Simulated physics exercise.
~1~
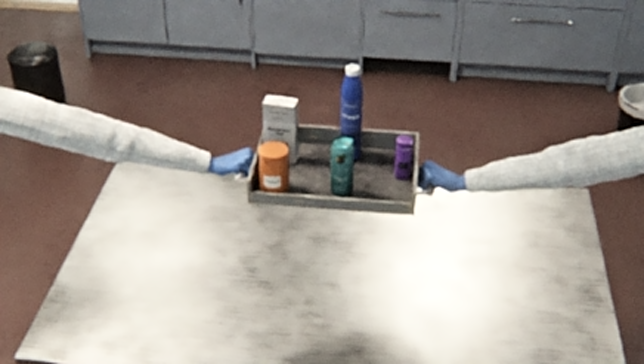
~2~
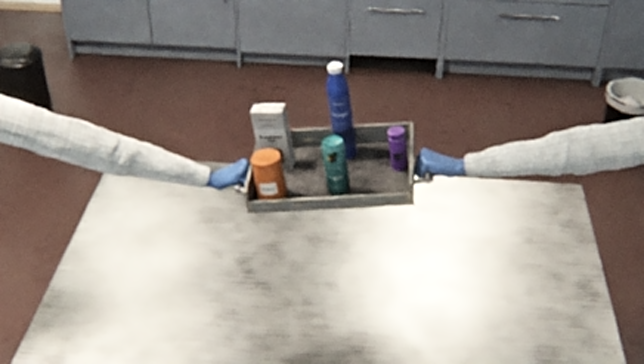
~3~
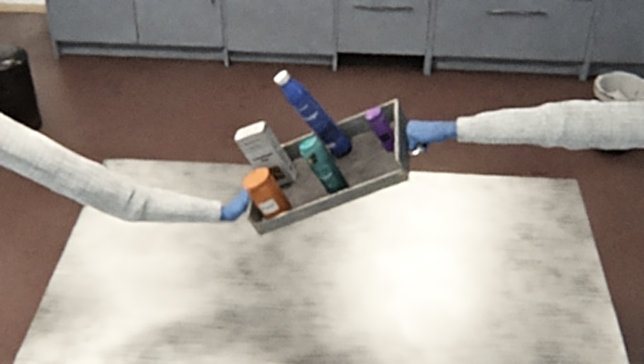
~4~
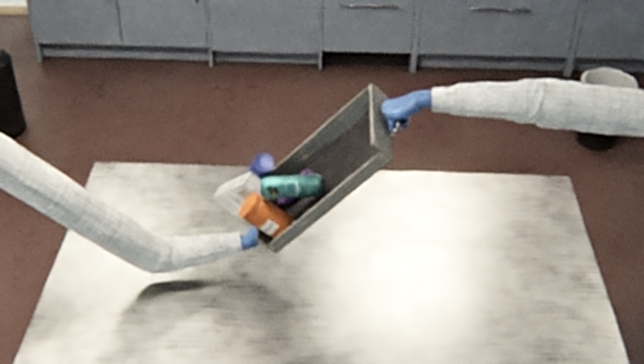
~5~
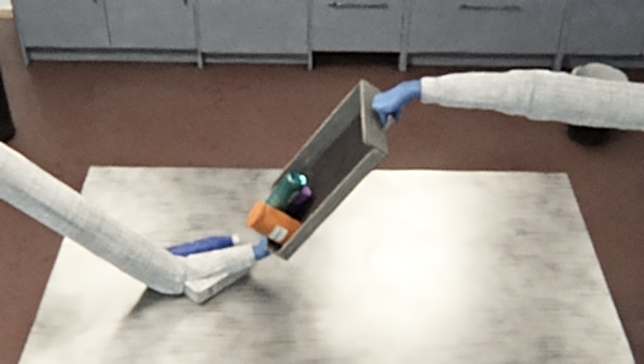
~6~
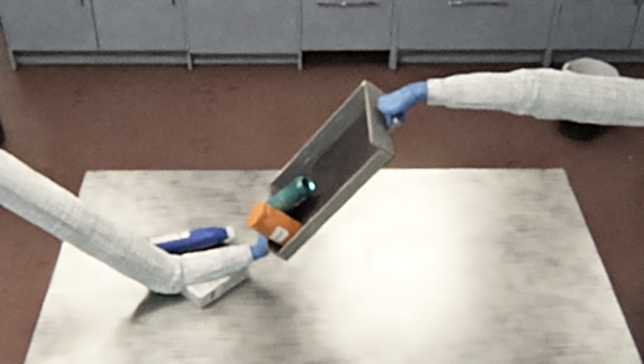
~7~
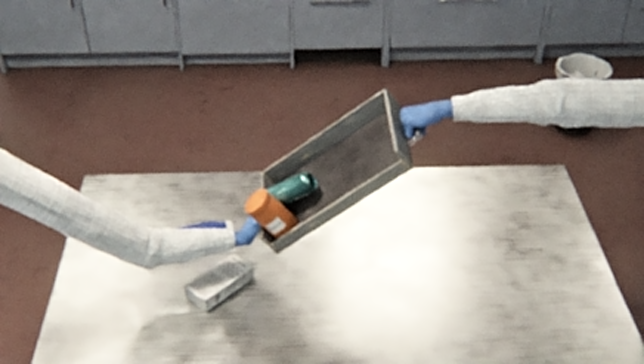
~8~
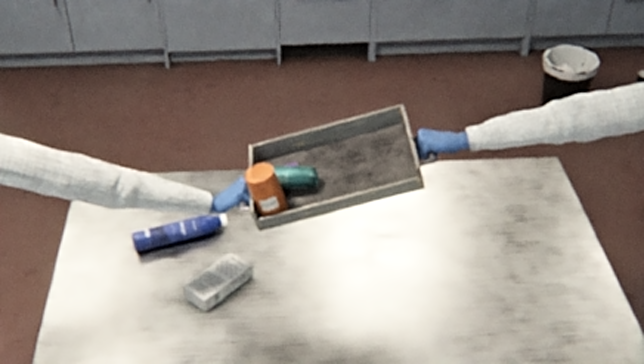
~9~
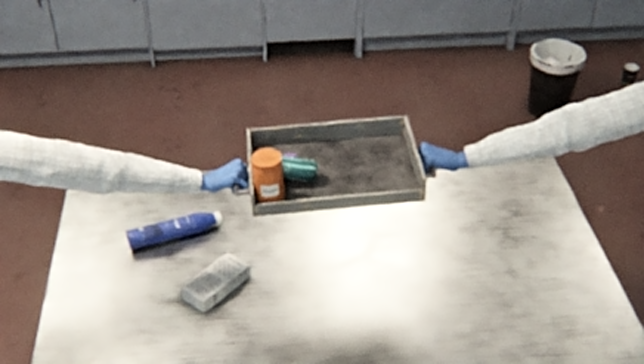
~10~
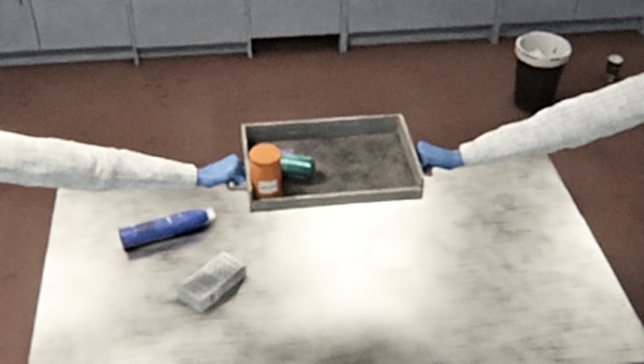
A shallow tray held by two gloved hands tipped steeply to the left, spilling a blue bottle and a pale packet onto the table, then was leveled again with the orange jar upright and the turquoise can lying beside it inside.
